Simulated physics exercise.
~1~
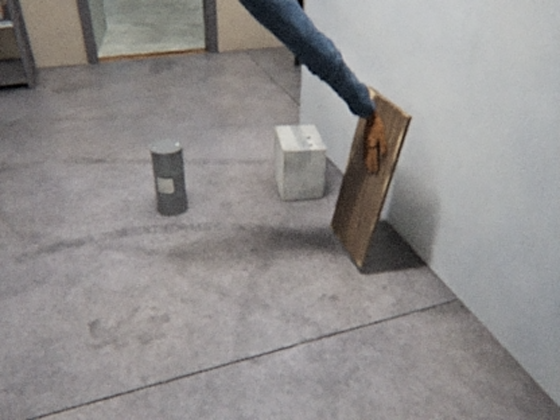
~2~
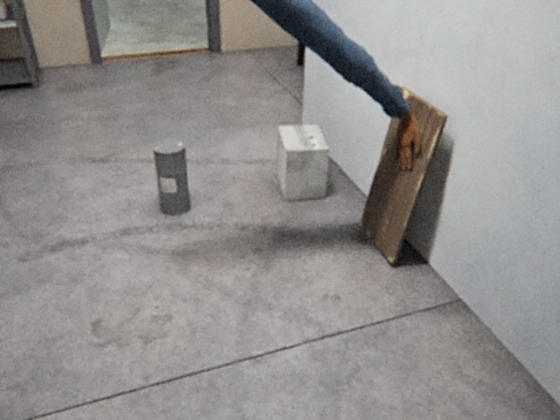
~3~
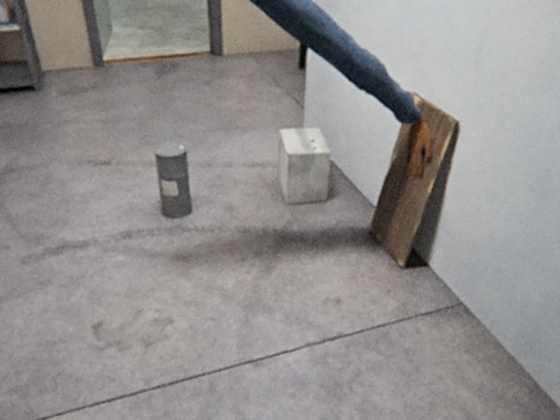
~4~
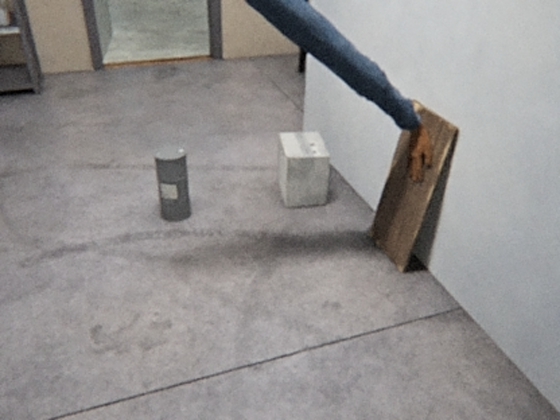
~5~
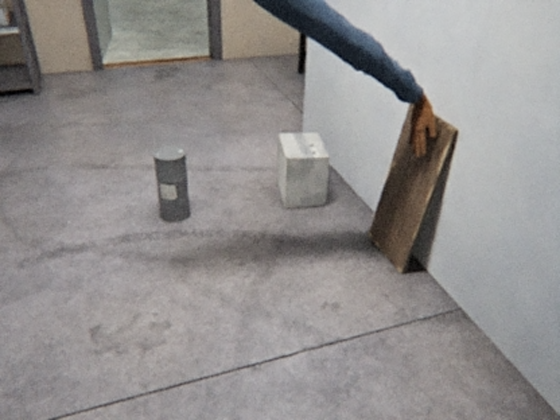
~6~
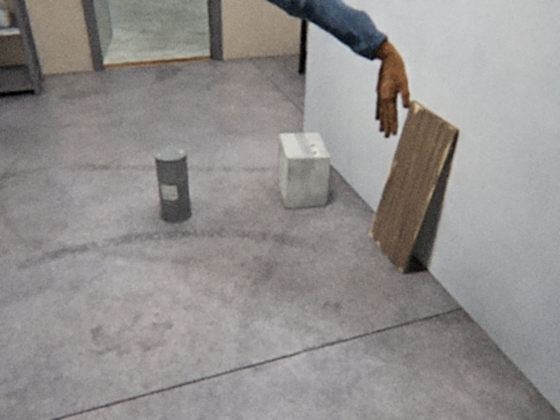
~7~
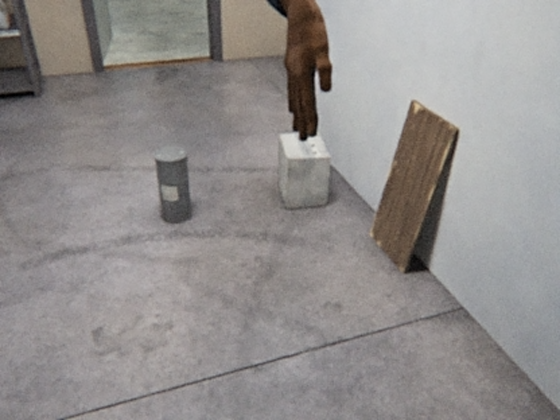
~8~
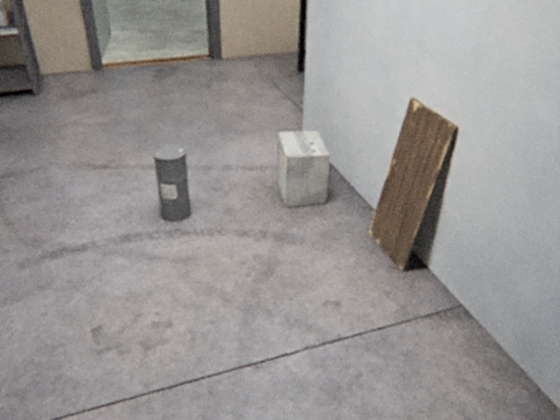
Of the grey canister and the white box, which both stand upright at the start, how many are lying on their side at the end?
None of them are lying on their side; the grey canister and the white box both still stand upright at the end.
